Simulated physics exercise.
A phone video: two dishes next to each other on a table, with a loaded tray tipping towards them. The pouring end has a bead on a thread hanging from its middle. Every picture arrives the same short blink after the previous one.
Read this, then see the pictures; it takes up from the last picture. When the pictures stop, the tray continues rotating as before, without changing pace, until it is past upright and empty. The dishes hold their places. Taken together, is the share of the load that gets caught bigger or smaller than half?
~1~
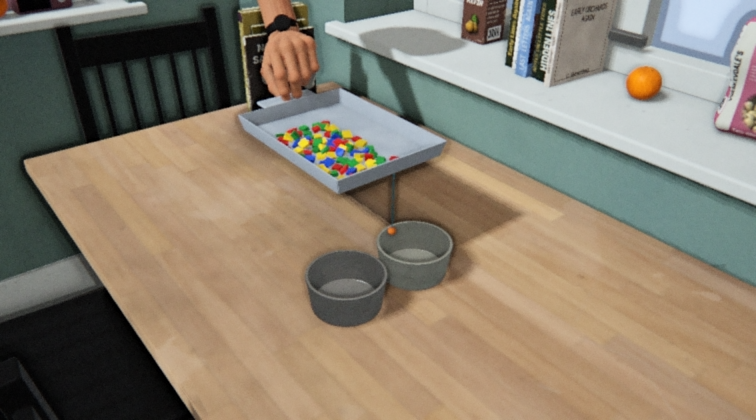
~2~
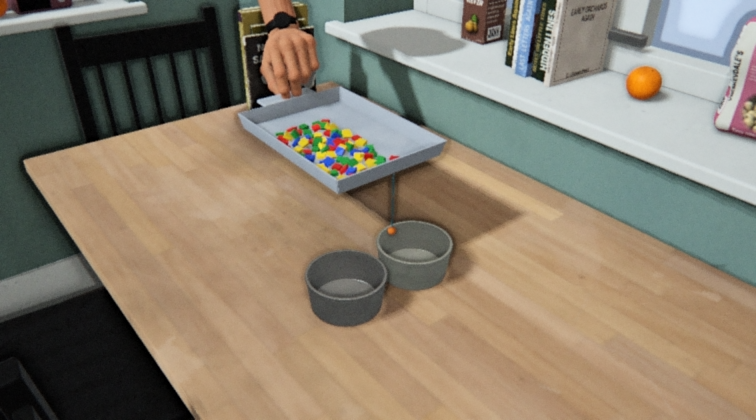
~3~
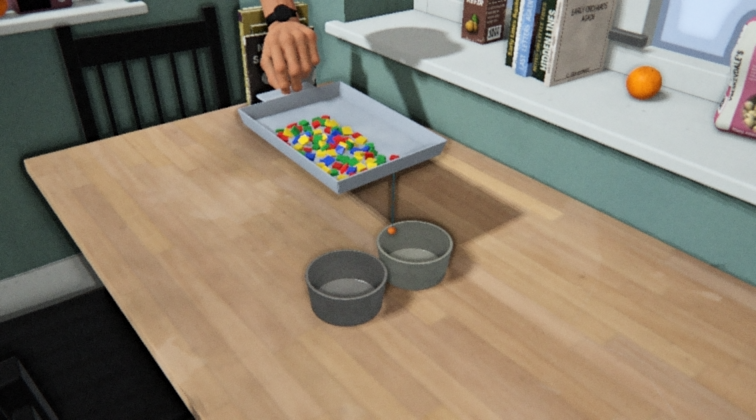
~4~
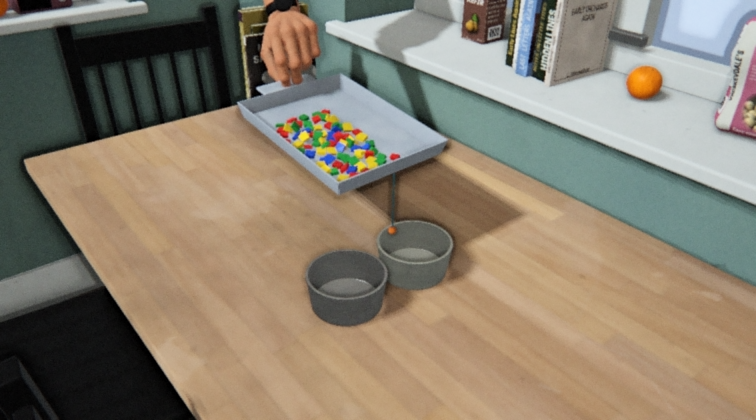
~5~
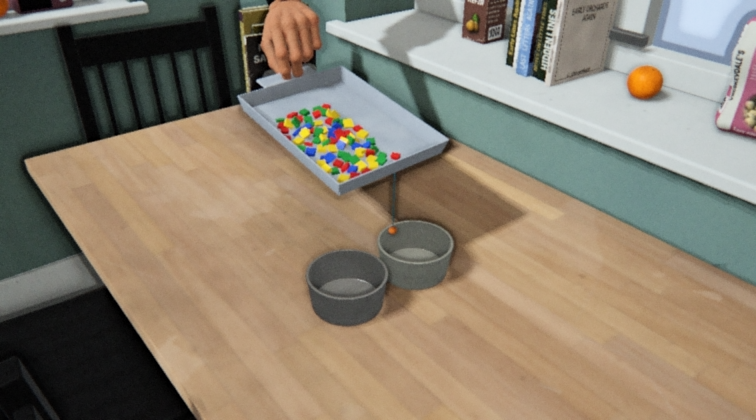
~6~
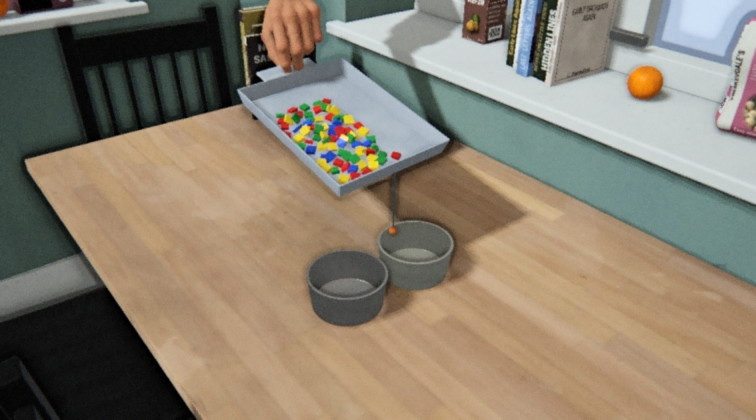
Bigger.
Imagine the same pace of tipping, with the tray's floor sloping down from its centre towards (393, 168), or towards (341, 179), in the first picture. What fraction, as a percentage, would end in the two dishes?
Respectively 60 and 90 in a hundred.
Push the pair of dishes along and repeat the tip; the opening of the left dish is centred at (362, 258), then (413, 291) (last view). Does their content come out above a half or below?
Result, first setup: The bulk; second setup: The minor share.
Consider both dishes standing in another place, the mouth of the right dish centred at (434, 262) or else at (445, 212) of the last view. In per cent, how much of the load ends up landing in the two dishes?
Trial 1 about 40 %, trial 2 about 10 %.
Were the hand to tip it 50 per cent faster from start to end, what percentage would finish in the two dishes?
That works out at roughly 80 per cent.
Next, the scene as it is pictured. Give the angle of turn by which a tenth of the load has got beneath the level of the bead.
Close to 85 degrees, I reckon.
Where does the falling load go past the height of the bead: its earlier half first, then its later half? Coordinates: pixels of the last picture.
First part (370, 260), rest (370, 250).
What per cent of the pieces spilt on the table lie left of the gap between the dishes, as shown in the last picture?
Left portion: Around 10 %.
Just after the last frame, tray tipped steeply; every one on the tray.
A moment on, tray tipped right over; roughly a quarter on the tray; roughly a third in the left dish; just a few in the right dish; about a tenth outside both; roughly a quarter in the air.
Further on, tray tipped past a quarter turn; roughly two thirds in the left dish; about a tenth in the right dish; roughly a quarter outside both.
When it is over, tray tipped past a quarter turn; roughly two thirds in the left dish; about a tenth in the right dish; roughly a quarter outside both.
